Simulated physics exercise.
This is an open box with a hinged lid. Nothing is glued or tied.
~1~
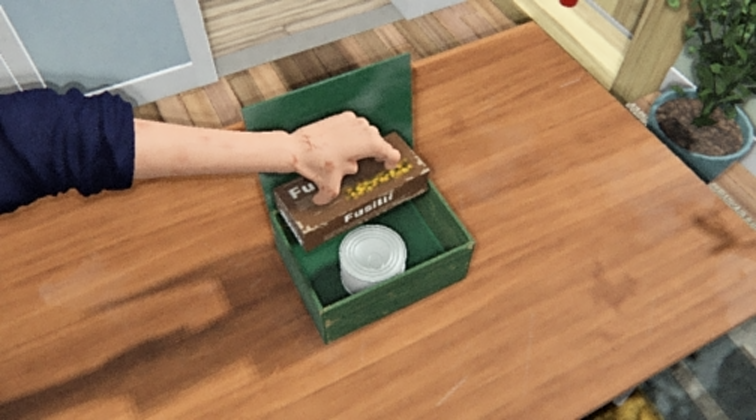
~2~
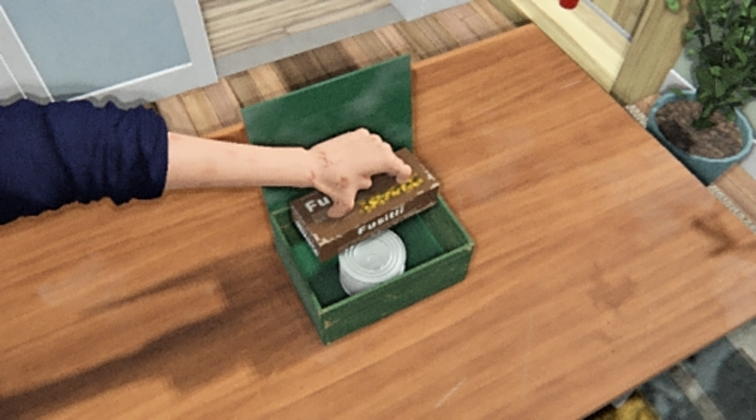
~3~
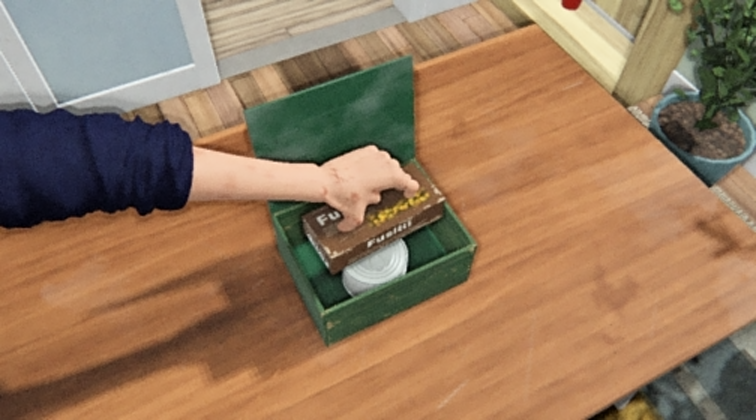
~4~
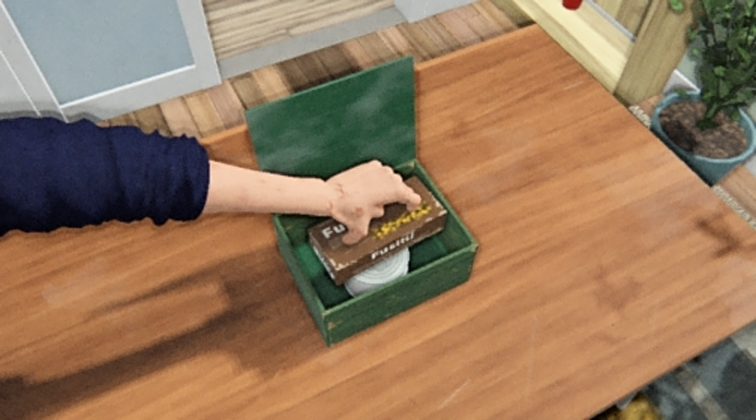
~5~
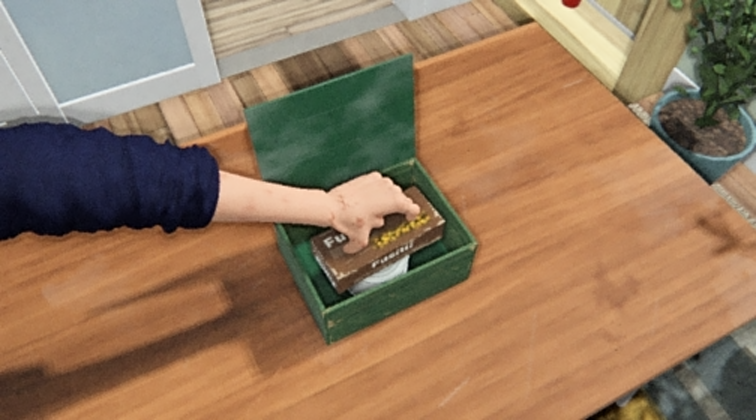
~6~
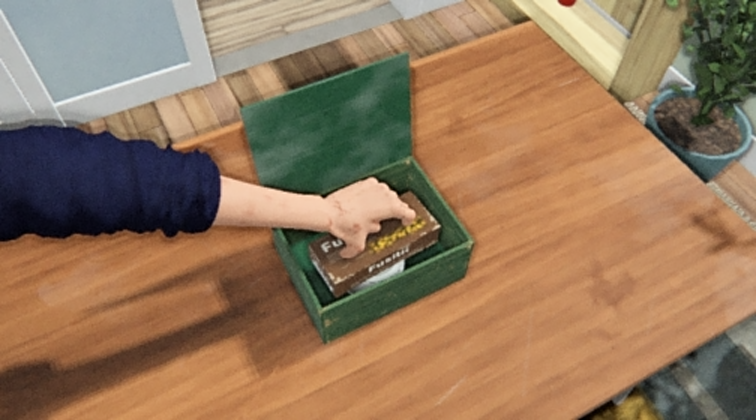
In this clip, a hand in a dark blue sleeve holds a brown packet above an open green box containing a white tub, then lowers it into the box, partly covering the tub, and keeps hold of it.
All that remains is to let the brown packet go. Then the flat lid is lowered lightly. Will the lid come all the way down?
In the end the lid will not close.
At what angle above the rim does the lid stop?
About 4°.
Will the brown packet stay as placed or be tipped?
The brown packet stays as placed.
Then, 1.10 s on from there, lid starting down.
Then, 1.60 s on from there, lid 59° above the rim.
Then, 1.90 s on from there, lid 36° above the rim.
Then, 2.10 s on from there, lid 19° above the rim.
In the end, lid 5° above the rim; both unmoved. At the end, from the last picture's camera, brown packet near (374, 243).
